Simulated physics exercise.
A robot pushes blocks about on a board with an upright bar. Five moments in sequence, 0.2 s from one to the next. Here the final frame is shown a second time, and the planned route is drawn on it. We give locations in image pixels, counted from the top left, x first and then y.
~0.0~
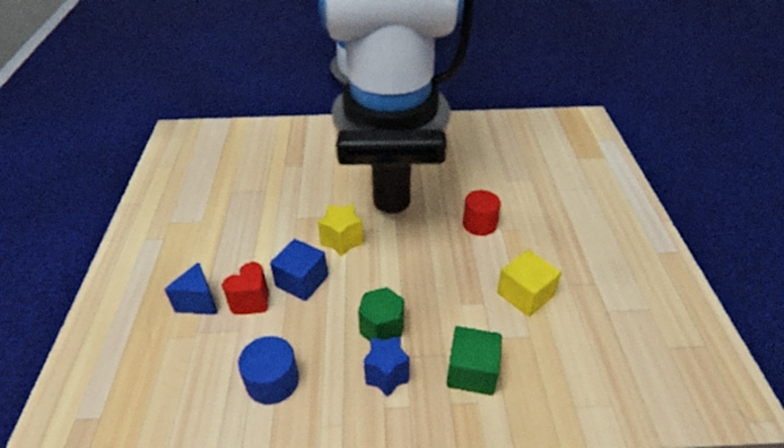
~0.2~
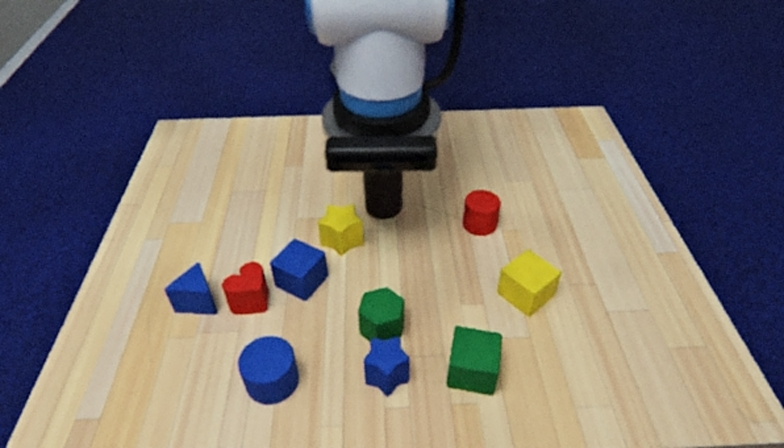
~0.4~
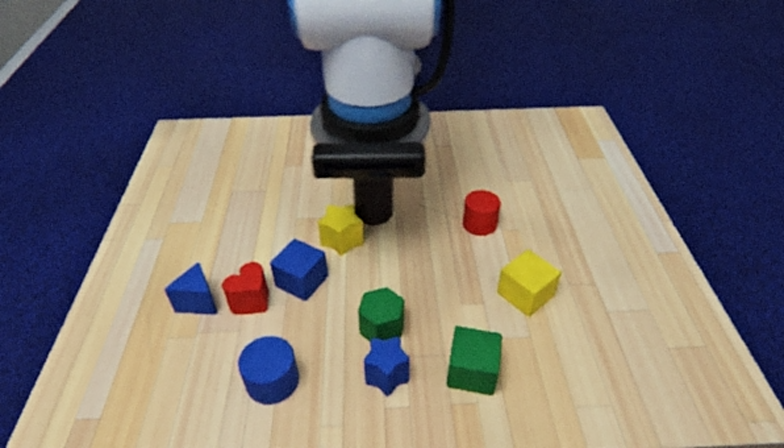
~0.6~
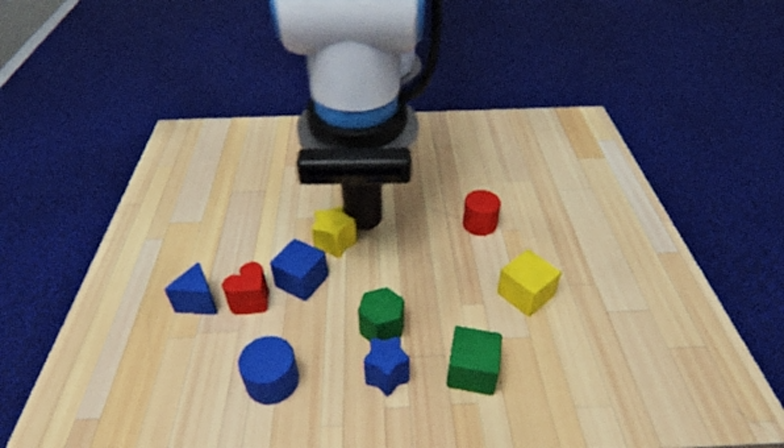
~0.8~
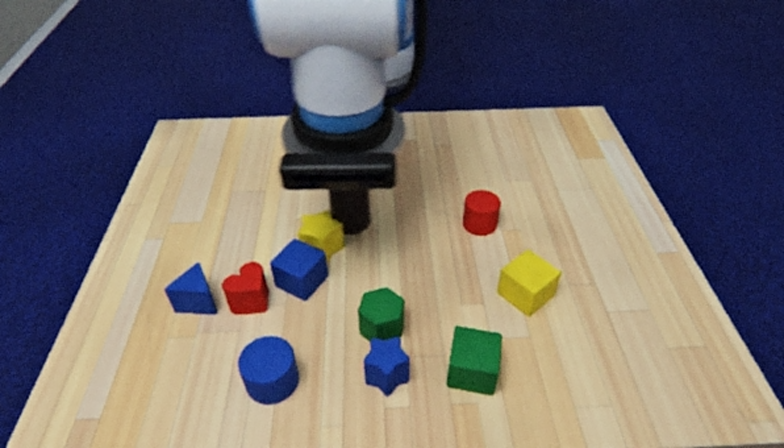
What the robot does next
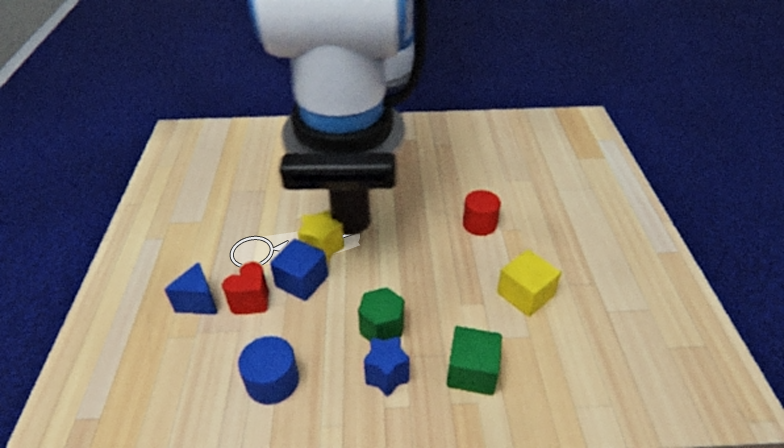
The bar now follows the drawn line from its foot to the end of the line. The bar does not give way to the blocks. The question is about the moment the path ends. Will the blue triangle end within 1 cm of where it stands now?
Yes, that is what happens.
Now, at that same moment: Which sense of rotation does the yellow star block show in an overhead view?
Top view: Counterclockwise.
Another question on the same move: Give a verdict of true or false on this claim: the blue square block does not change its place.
My answer: False.
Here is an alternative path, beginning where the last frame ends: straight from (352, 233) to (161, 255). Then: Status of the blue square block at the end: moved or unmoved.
That block gets shifted.
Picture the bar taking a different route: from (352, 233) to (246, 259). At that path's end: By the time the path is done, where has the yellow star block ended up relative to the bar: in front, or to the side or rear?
I expect it to be in front.
Drawn move, from (352, 233) via (303, 244), ending at (252, 252).
On the path given first. One third of the way, bar (318, 231); blue square block (286, 266), turned 35° anticlockwise; yellow star block (283, 234).
Two thirds of the way, bar (283, 236); blue square block (283, 268), turned 45° anticlockwise; yellow star block (250, 242).
At the end, bar (249, 241); blue triangle still; blue square block (283, 268), turned 45° anticlockwise; yellow star block (221, 253), turned 30° anticlockwise.
